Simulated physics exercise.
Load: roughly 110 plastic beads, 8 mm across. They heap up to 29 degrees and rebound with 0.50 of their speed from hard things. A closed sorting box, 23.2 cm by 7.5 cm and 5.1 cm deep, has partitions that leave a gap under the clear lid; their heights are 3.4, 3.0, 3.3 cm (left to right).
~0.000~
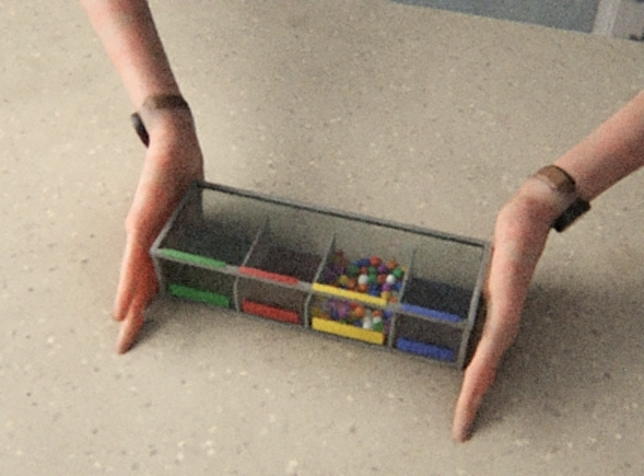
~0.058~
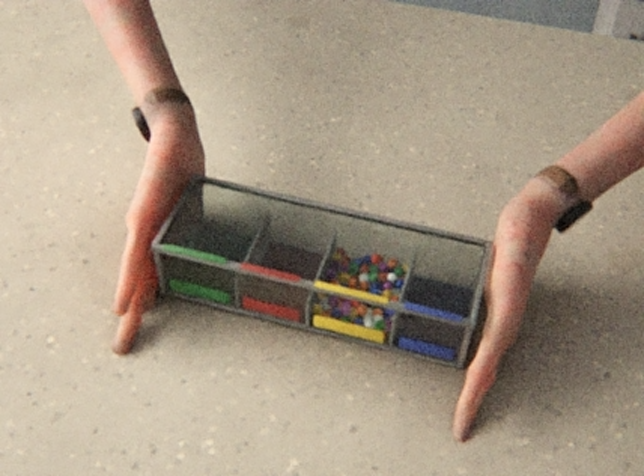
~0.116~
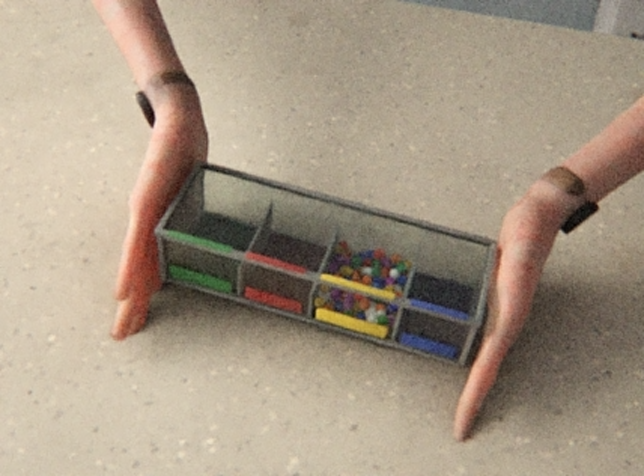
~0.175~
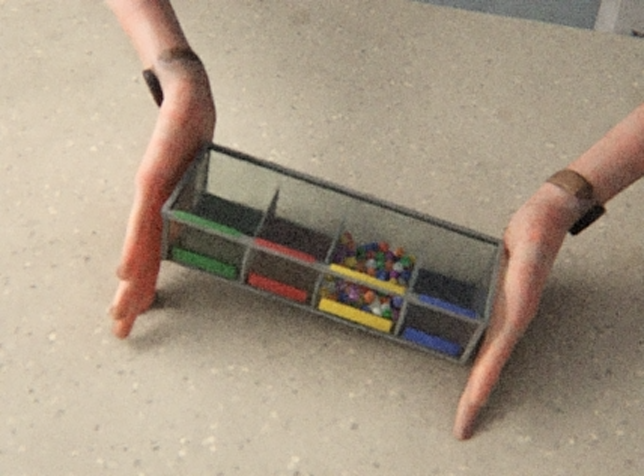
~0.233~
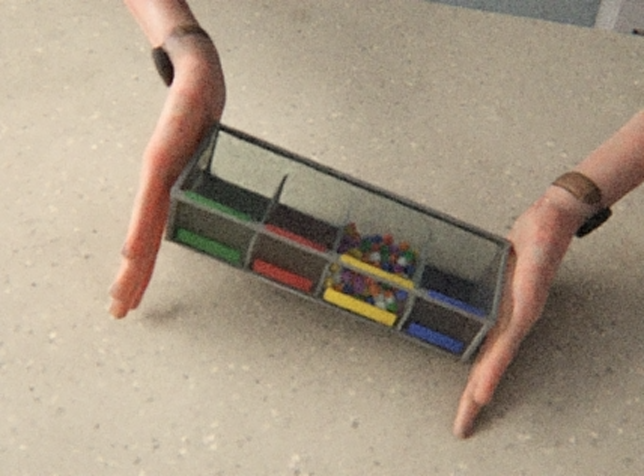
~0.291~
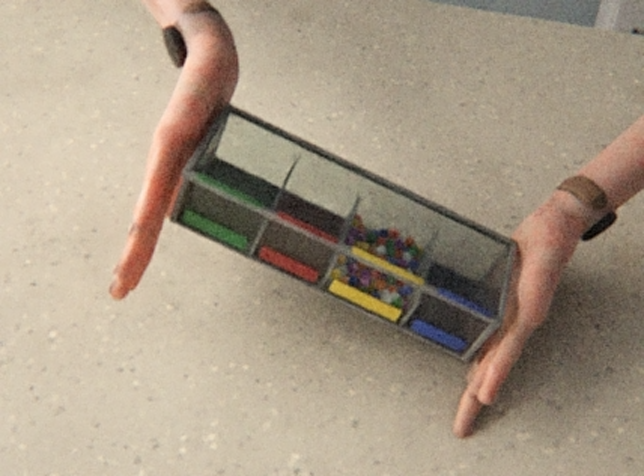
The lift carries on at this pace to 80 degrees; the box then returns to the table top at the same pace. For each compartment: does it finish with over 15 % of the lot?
Red: Under, blue: Under, green: Under, yellow: Over.
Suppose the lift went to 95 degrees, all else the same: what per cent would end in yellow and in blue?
Yellow 60, blue 40.
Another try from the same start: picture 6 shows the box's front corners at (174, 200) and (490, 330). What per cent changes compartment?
Then about 15 per cent.
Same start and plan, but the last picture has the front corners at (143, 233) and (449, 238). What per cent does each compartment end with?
Red 10; blue 0; green 5; yellow 85.
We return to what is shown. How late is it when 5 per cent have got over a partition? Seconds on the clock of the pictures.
Near 1.20 s.
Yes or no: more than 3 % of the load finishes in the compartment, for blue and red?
Blue yes; red no.
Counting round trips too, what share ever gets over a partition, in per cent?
Roughly 10 per cent.
Then, at 1.14 s, tilt 79 degrees; yellow 100 %.
After 1.70 s, tilt 34 degrees; blue 10 %, yellow 90 %.
Then, at 2.32 s, tilt 0 degrees; blue 10 %, yellow 90 %.
In the end, at 2.6 s, red 0 %, blue 10 %, green 0 %, yellow 90 %.
